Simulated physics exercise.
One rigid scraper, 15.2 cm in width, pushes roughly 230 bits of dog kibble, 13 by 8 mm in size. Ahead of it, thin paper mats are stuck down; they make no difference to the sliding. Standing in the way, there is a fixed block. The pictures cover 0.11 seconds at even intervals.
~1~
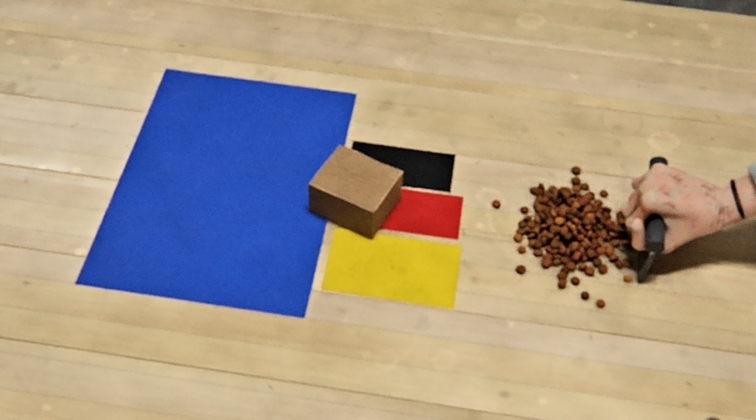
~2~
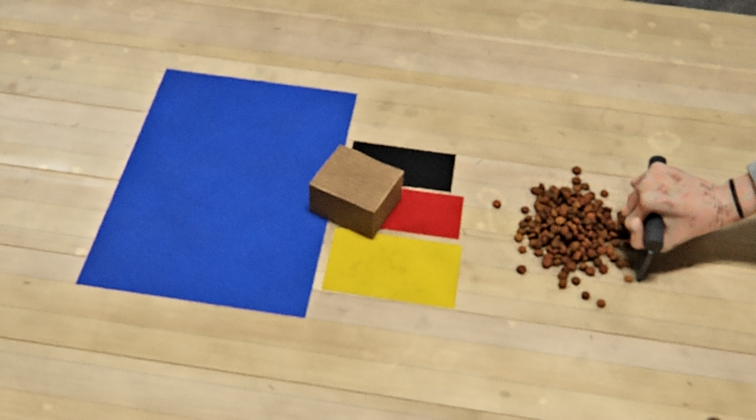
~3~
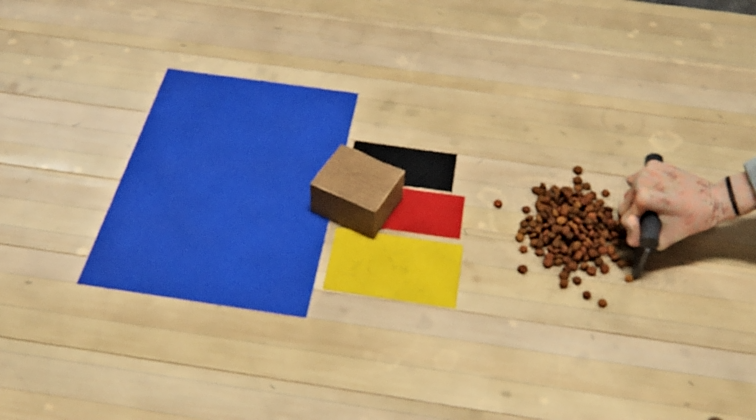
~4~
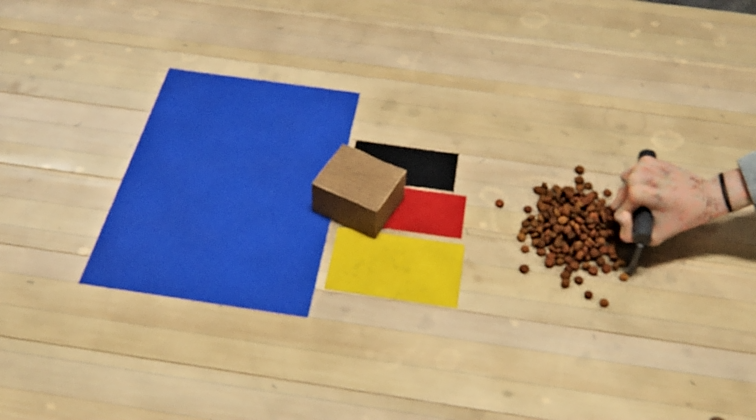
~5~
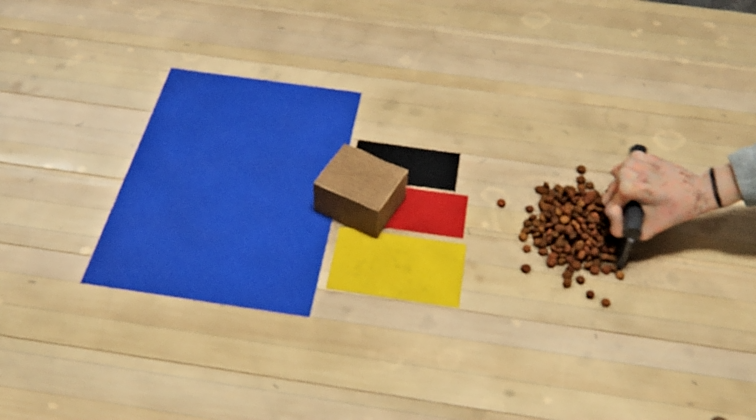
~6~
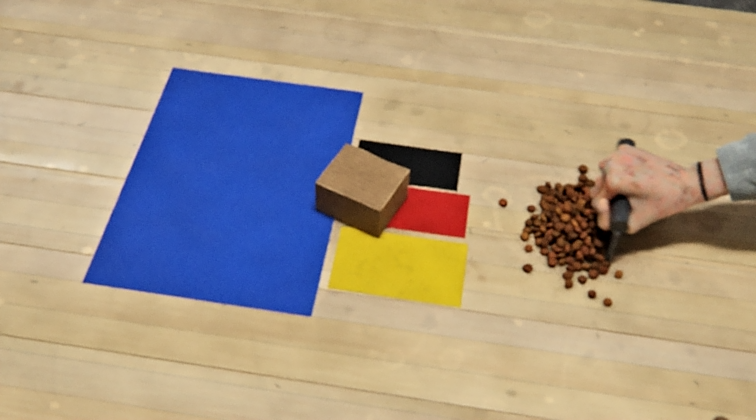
A hand gripping a dark scraper eases leftward from the right edge of a pale plank surface, seen from above at an angle. It presses slowly, then faster, into a loose heap of brown pellets, bunching the pellets on its near side. A brown block rests unmoved over blue, black and red mats, with a yellow mat below, as the view drifts very slightly left.
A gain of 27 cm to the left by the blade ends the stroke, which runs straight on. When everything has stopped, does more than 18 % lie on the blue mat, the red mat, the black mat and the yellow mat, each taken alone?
My prediction: The blue mat stays within the limit; the red mat stays within the limit; the black mat outruns the limit; the yellow mat stays within the limit.
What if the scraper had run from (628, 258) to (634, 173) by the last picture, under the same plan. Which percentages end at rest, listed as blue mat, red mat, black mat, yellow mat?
Blue mat: 0; red mat: 25; black mat: 5; yellow mat: 35.
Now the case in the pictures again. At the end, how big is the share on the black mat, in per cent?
About 25%.
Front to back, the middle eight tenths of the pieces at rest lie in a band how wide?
24 cm.
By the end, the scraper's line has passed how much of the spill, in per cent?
35 %.
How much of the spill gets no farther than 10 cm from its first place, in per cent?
Roughly 25 percent.
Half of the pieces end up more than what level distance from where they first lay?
It works out at about 22 centimetres.
Then, 0.18 s after the last picture, scraper 21 cm from its start, spill 21 cm wide; off the mats 100 %.
Then, 0.36 s after the last picture, scraper 29 cm from its start, spill 26 cm wide; red mat 10 %, black mat 25 %, off the mats 60 %.
Then, 0.52 s after the last picture, scraper 29 cm from its start, spill 27 cm wide; red mat 10 %, black mat 25 %, blue mat 5 %, off the mats 60 %.
In the end, yellow mat 0 %, red mat 10 %, black mat 25 %, blue mat 5 %, off the mats 60 %.
